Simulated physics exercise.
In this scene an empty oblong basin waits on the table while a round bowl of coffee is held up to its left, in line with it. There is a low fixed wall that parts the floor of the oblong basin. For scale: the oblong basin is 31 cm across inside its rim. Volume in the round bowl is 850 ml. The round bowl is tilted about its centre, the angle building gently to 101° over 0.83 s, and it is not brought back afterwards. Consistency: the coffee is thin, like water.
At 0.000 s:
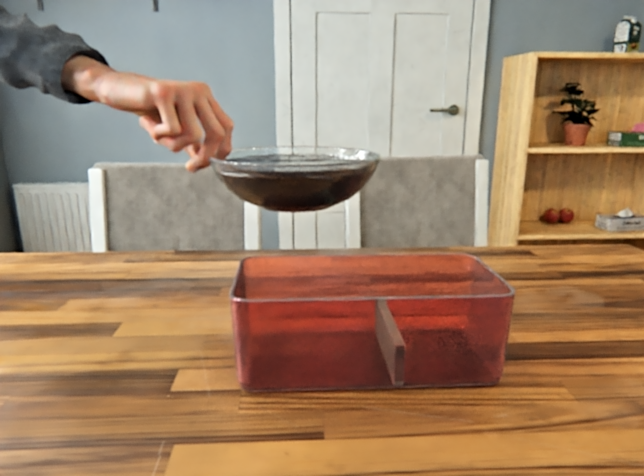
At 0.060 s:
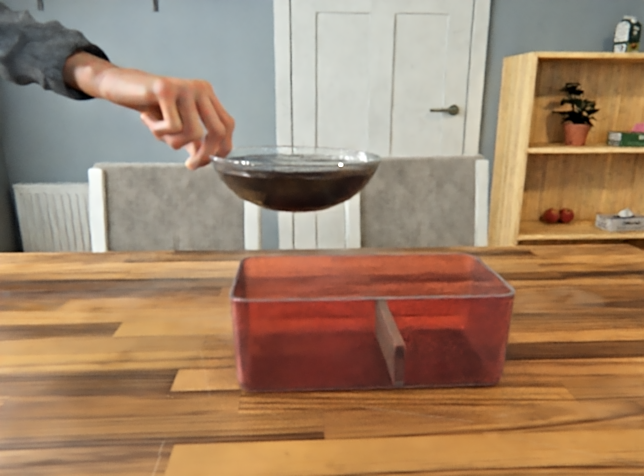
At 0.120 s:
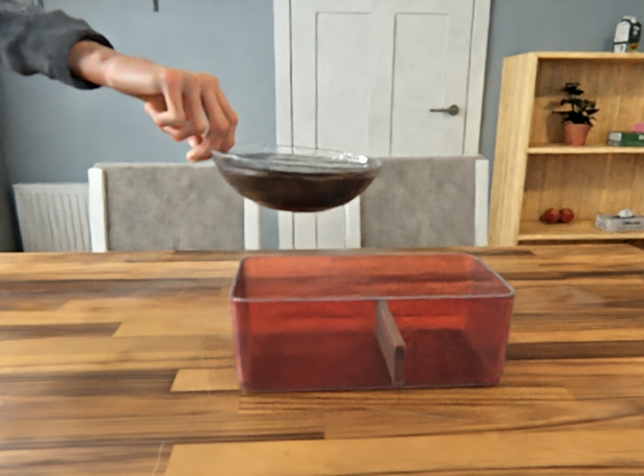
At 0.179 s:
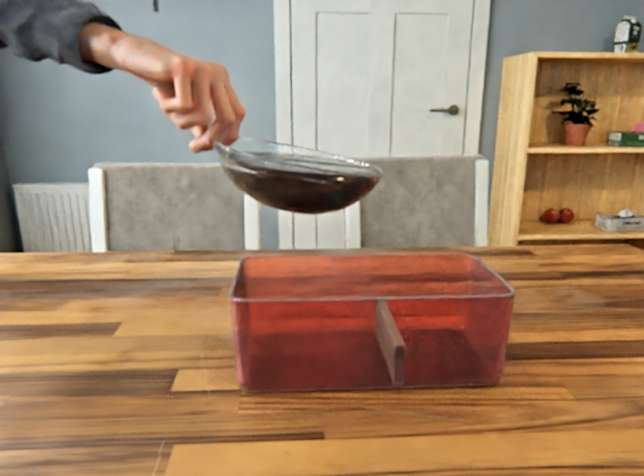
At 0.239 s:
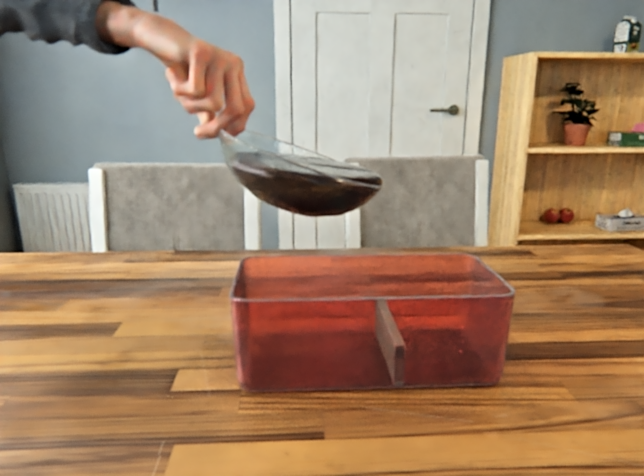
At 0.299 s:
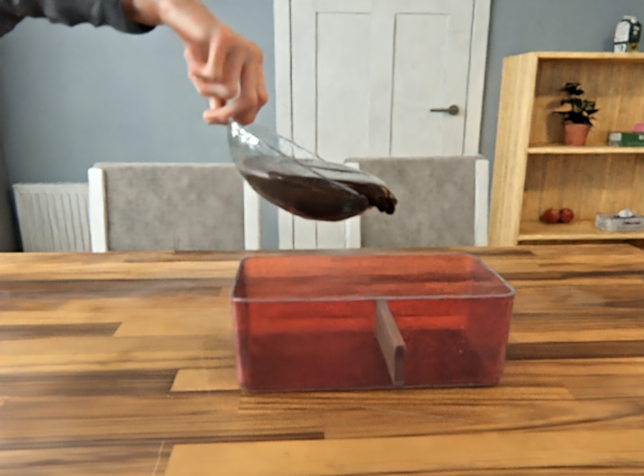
Above a wooden table, a hand held a clear round bowl of dark coffee over a red, divided oblong basin, then gradually tilted it rightward until a little coffee slipped over the bowl's right edge.
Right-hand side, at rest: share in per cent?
60 per cent.
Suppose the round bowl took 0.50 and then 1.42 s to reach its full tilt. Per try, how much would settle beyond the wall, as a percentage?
Try 1: 55 %; try 2: 80 %.
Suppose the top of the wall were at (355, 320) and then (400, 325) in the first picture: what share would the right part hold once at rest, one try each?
The first gives near 80 per cent and the second near 50 per cent.
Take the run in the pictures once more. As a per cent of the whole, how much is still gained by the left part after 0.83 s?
I'd put it near 7 percent.
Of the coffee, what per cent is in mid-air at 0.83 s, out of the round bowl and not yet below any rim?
Something like 12 per cent of the total.
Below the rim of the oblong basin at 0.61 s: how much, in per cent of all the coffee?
I'd put it near 82 percent.
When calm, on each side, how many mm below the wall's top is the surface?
It's around 40 mm on the left side and around 20 mm on the right side.
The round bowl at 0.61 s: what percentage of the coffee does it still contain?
Fraction remaining: Approx. 3 per cent.
After 0.61 s the tilt is 84° and 3 per cent is still to pour, 12 is left of the wall and 70 right of it.
After 0.83 s the tilt is 101° and 0 per cent is still to pour, 25 is left of the wall and 58 right of it.
After 1.07 s the tilt is 101° and 0 per cent is still to pour, 31 is left of the wall and 62 right of it.
After 1.33 s the tilt is 101° and 0 per cent is still to pour, 33 is left of the wall and 61 right of it.
In the end 33 per cent lies left of the wall, 60 right of it and 7 outside.
